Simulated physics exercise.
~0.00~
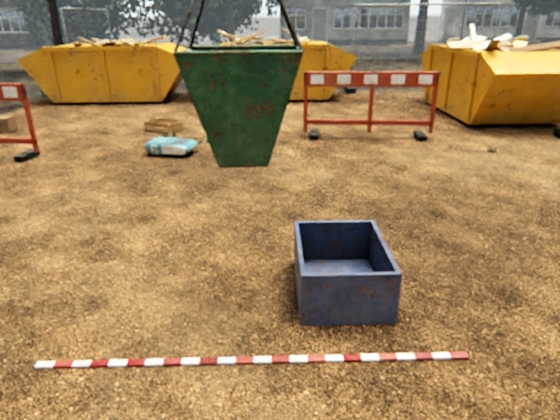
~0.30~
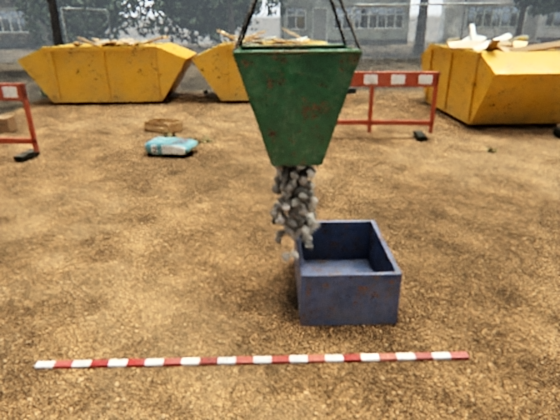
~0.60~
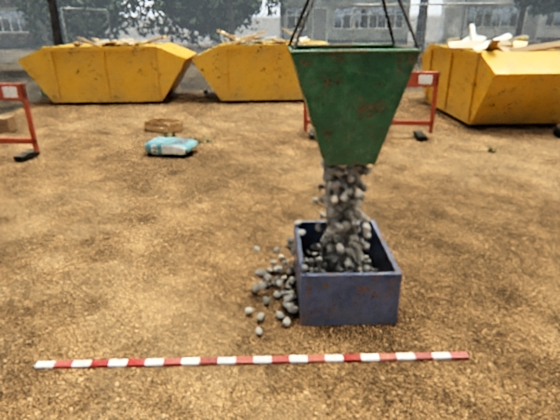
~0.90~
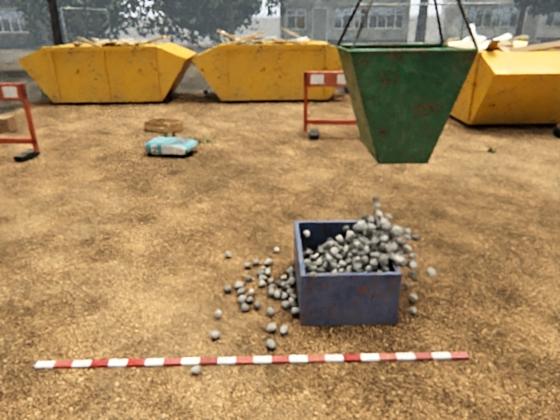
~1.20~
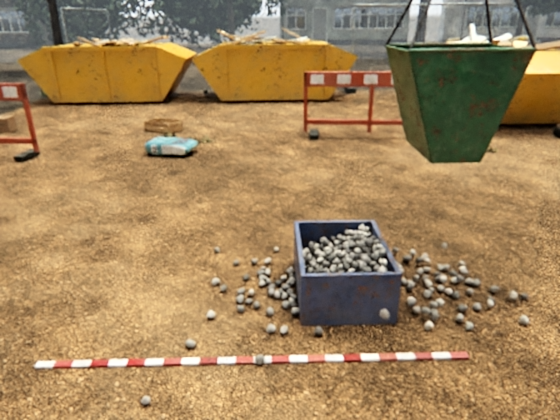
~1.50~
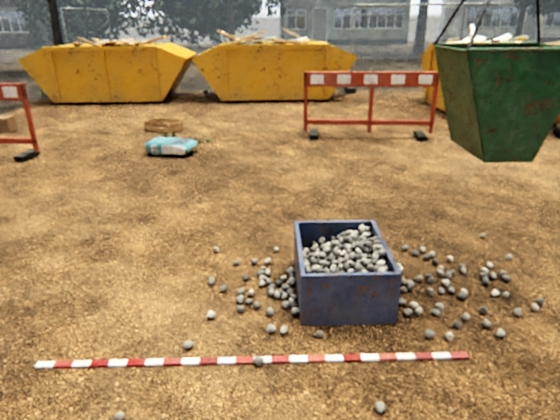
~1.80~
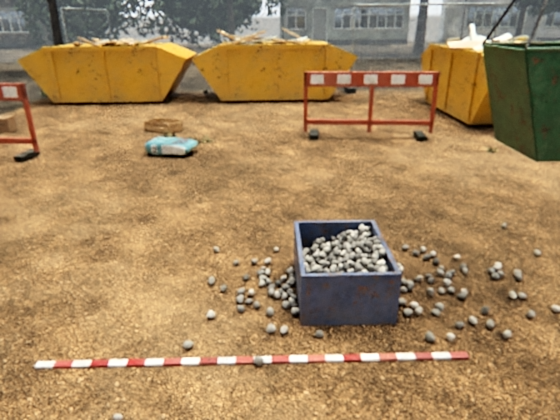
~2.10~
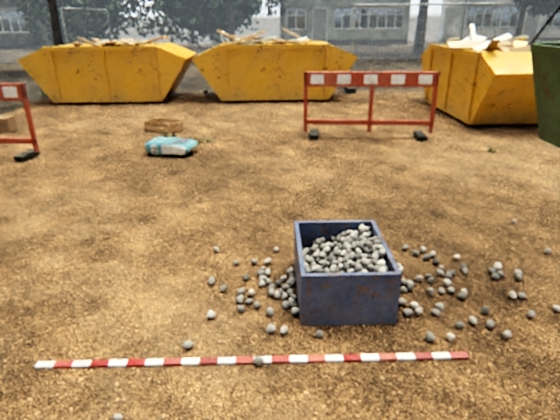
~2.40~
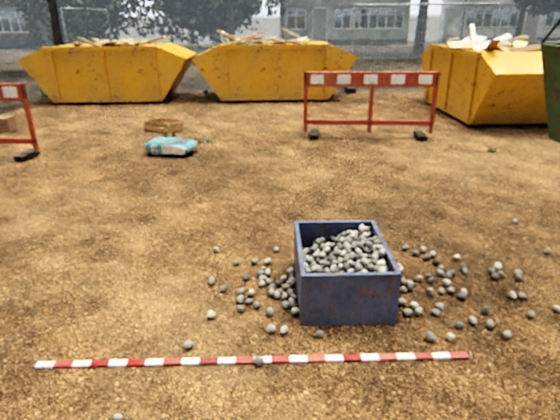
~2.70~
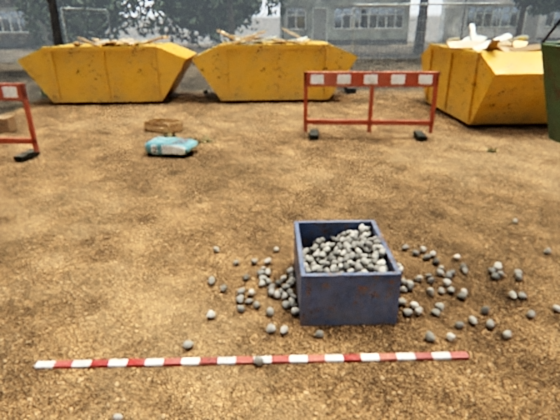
On a sandy yard seen from a fixed, slightly raised viewpoint, yellow waste containers and red-and-white barriers stand behind an open blue bin, with a red-and-white striped staff lying in front. A green skip hanging from cables moves rightwards and starts dropping grey rounded stones from its bottom. The first ones land left of the bin, then the stream pours into it as the skip passes over. The last stones spill over the right side and scatter. The emptied skip drifts to the right edge, leaving most stones heaped in the bin and others strewn on both sides.
